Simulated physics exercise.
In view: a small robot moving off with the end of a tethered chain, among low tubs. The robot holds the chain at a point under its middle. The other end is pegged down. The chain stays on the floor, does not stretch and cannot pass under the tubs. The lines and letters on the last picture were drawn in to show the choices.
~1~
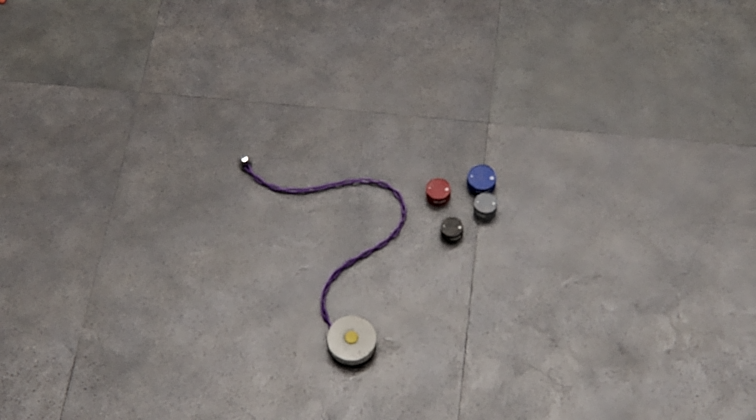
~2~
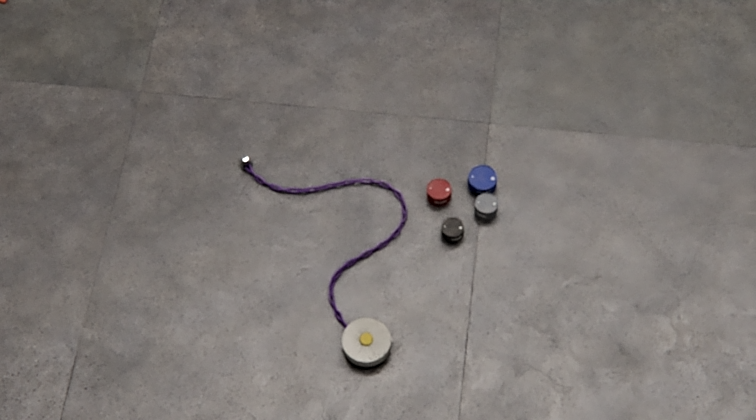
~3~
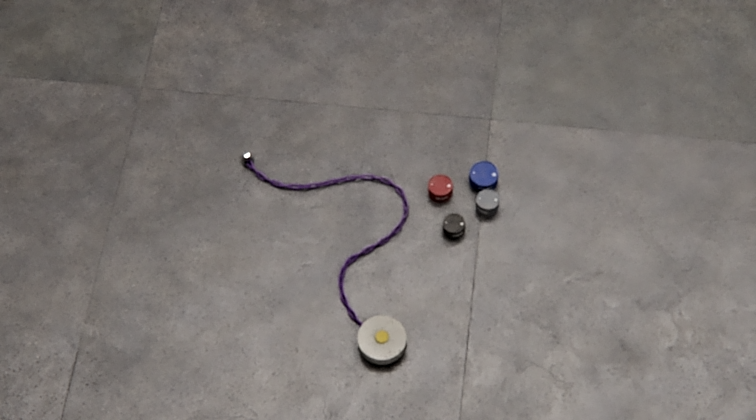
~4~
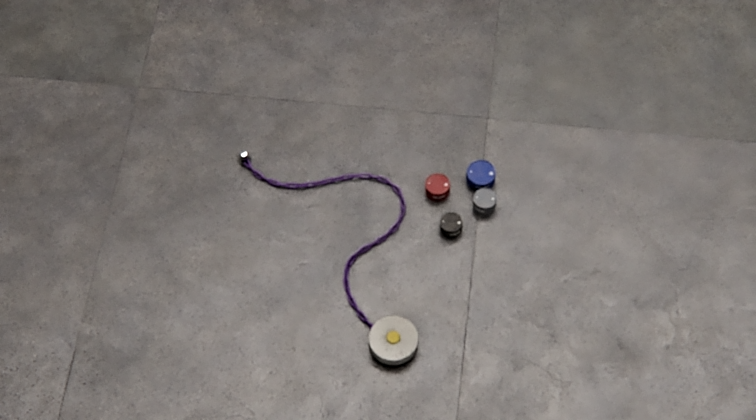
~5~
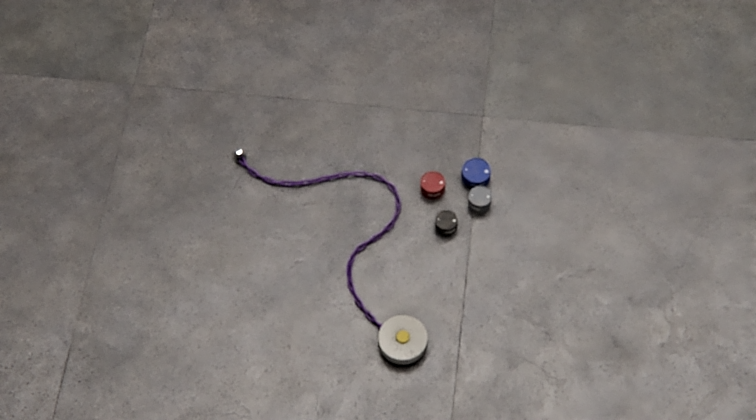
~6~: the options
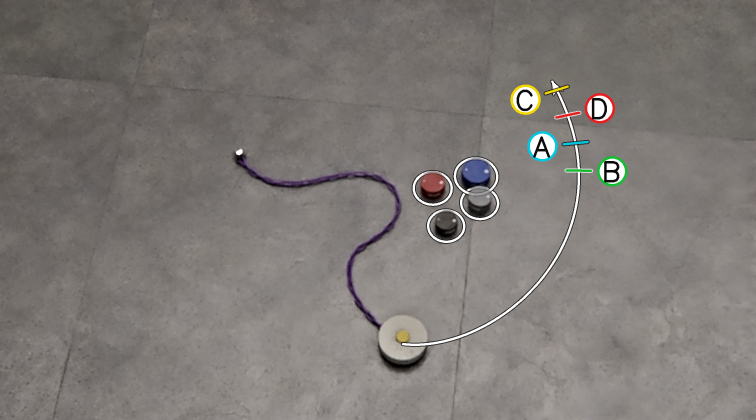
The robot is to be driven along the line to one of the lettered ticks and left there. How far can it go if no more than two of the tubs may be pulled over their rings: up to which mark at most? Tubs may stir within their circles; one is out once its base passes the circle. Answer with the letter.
A.
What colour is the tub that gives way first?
The black tub.
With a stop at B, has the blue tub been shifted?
By then, no.
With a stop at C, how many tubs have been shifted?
By then, four.
On the marked copy, A at (576, 143); B at (579, 171); C at (557, 90); D at (568, 115); the route from (403, 344) via (563, 245) to (552, 81).
Following A. Soon after the start, robot (511, 306).
Later, robot (572, 221).
In the end, robot (576, 139); black tub (447, 202); one over the rings.
As for the rest, B is within the limit but short; C has four over the rings; D has three over the rings.
